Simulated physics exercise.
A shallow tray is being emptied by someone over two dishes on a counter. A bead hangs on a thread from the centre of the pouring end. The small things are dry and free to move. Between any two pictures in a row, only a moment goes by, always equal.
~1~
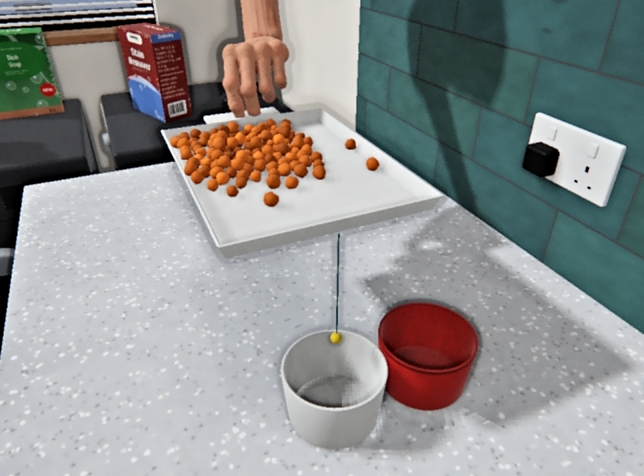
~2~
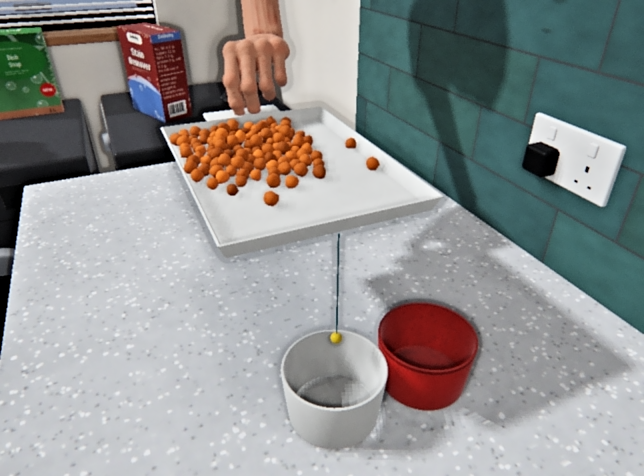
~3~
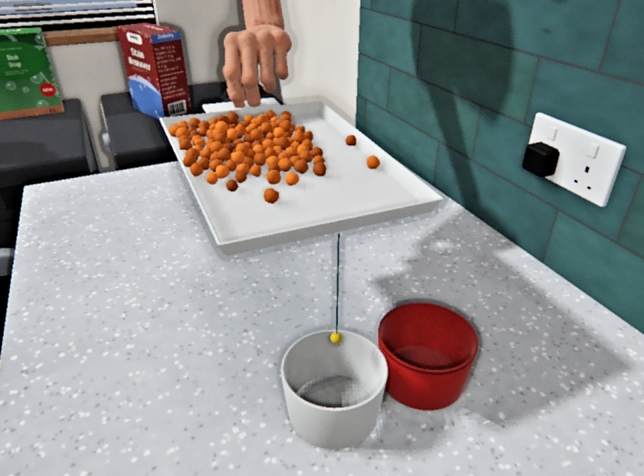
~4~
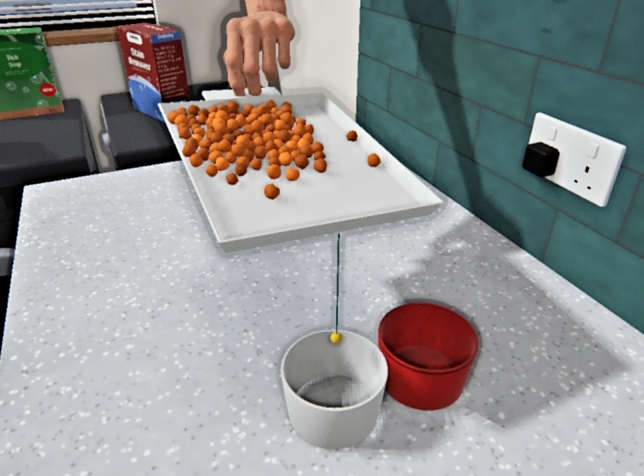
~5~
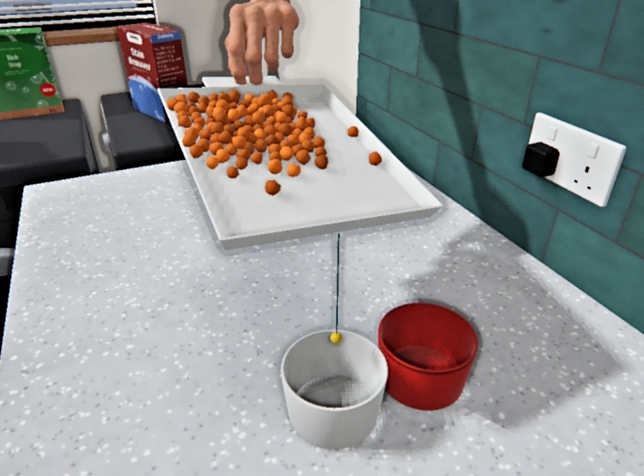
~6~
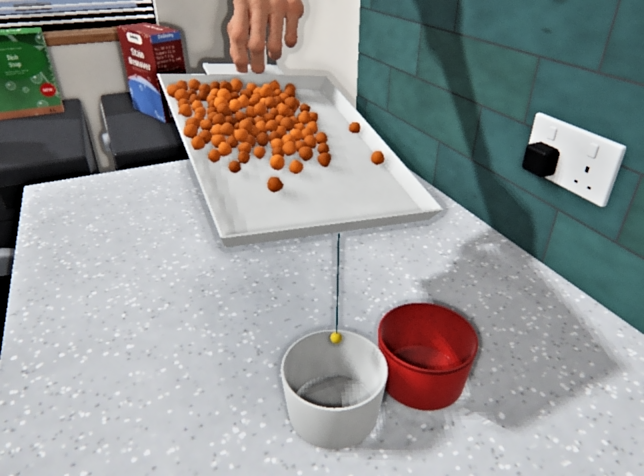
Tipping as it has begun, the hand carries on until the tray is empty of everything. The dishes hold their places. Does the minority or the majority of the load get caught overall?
The majority of it gets caught.
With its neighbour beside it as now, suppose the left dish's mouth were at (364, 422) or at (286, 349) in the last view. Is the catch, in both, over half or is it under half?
First less than half, then the smaller part.
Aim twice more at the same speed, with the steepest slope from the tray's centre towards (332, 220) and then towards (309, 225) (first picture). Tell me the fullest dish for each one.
Leftward dish for the first, Leftward dish for the second.
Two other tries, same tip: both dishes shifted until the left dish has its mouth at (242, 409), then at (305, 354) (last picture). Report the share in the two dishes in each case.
10 %, then 50 %.
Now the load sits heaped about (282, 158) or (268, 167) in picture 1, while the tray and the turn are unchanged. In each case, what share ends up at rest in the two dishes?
Roughly 90 per cent, then roughly 90 per cent.
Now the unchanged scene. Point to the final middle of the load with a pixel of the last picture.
Roughly pixel (420, 367).
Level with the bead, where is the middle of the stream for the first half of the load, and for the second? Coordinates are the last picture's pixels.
It goes through near (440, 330) first, then near (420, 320).
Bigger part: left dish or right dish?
Once things settle, the right of the two ends up fuller.
Soon, tray tipped steeply; about two thirds on the tray; a stray few in the left dish; a small part in the right dish; a small part outside both; a small part in the air.
A while on, tray tipped right over; a stray few on the tray; a small part in the left dish; about two thirds in the right dish; about a quarter outside both; a stray few in the air.
Towards the end, tray tipped past a quarter turn; a small part in the left dish; most in the right dish; about a quarter outside both.
Finally, tray tipped past a quarter turn; a small part in the left dish; most in the right dish; about a quarter outside both.
